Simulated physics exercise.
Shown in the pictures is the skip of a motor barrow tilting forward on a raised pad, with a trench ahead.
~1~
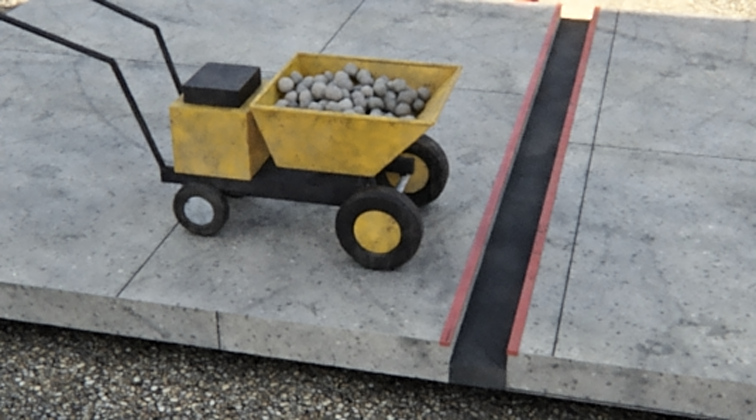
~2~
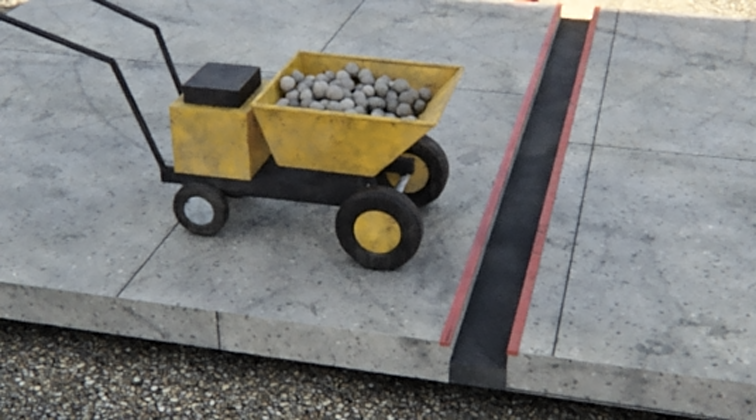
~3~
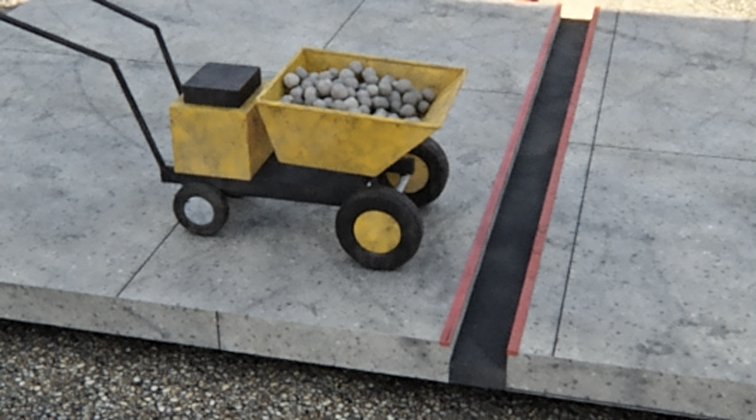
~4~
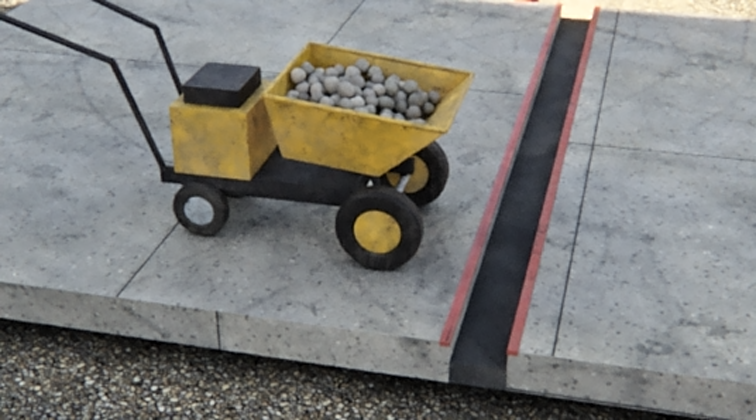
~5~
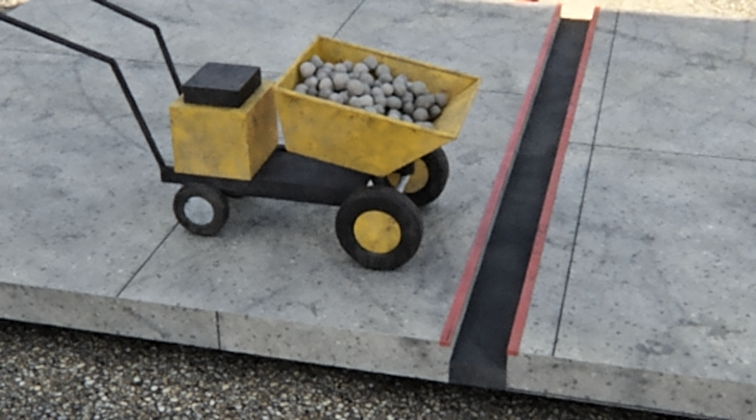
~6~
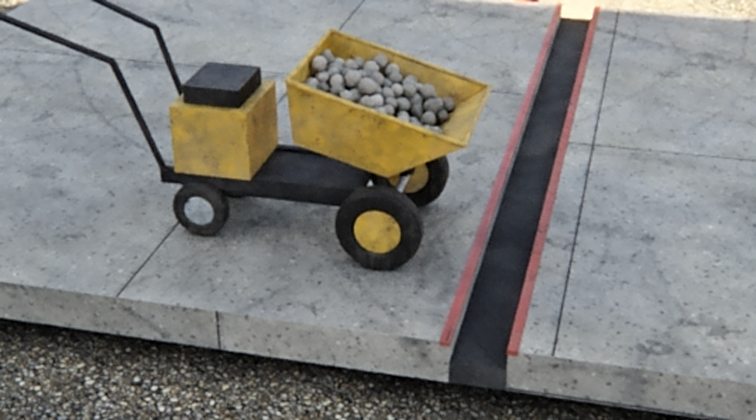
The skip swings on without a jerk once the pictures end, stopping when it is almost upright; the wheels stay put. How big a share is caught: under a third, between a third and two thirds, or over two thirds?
Inside: Below one third.
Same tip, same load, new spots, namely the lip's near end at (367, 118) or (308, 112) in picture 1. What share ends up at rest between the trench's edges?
About 50 per cent for the first spot and about 30 per cent for the second.
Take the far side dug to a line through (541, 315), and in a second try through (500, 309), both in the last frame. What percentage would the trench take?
In order: Some 40 per cent, then some 0 per cent.
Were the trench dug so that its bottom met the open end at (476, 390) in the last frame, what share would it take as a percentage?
That would give roughly 10 percent.
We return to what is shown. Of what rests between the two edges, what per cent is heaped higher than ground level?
It works out at about 25 percent.
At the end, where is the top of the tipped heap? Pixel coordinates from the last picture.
Once it settles, the peak is close to (551, 227) in the last picture.
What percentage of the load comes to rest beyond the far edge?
I'd estimate about 60 per cent of the load.
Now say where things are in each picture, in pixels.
The first picture shows lip of the skip at (432, 124), level; top of the load at (340, 101), river pebbles; first edge of the trench at (457, 304); far edge at (522, 312), the trench under half as wide as the skip, and shallow for its width.
The second picture shows lip of the skip at (434, 125), level; top of the load at (341, 100).
The third picture shows lip of the skip at (438, 127), tipped barely; top of the load at (333, 102).
The fourth picture shows lip of the skip at (445, 132), tipped a little; top of the load at (335, 92).
The fifth picture shows lip of the skip at (454, 138), tipped a little; top of the load at (343, 89).
The sixth picture shows lip of the skip at (464, 146), tipped clearly; top of the load at (339, 86); first edge of the trench at (457, 304); far edge at (522, 312).
Soon after the last picture, skip tipped steeply; all in the skip.
A little later, skip tipped right over; most in the skip; a stray few in or heaped over the trench; about a quarter beyond it; a stray few falling.
Later still, skip tipped right over; about a quarter in the skip; a small part in or heaped over the trench; about two thirds beyond it.
At rest, skip tipped right over; about a quarter in the skip; a small part in or heaped over the trench; about two thirds beyond it.
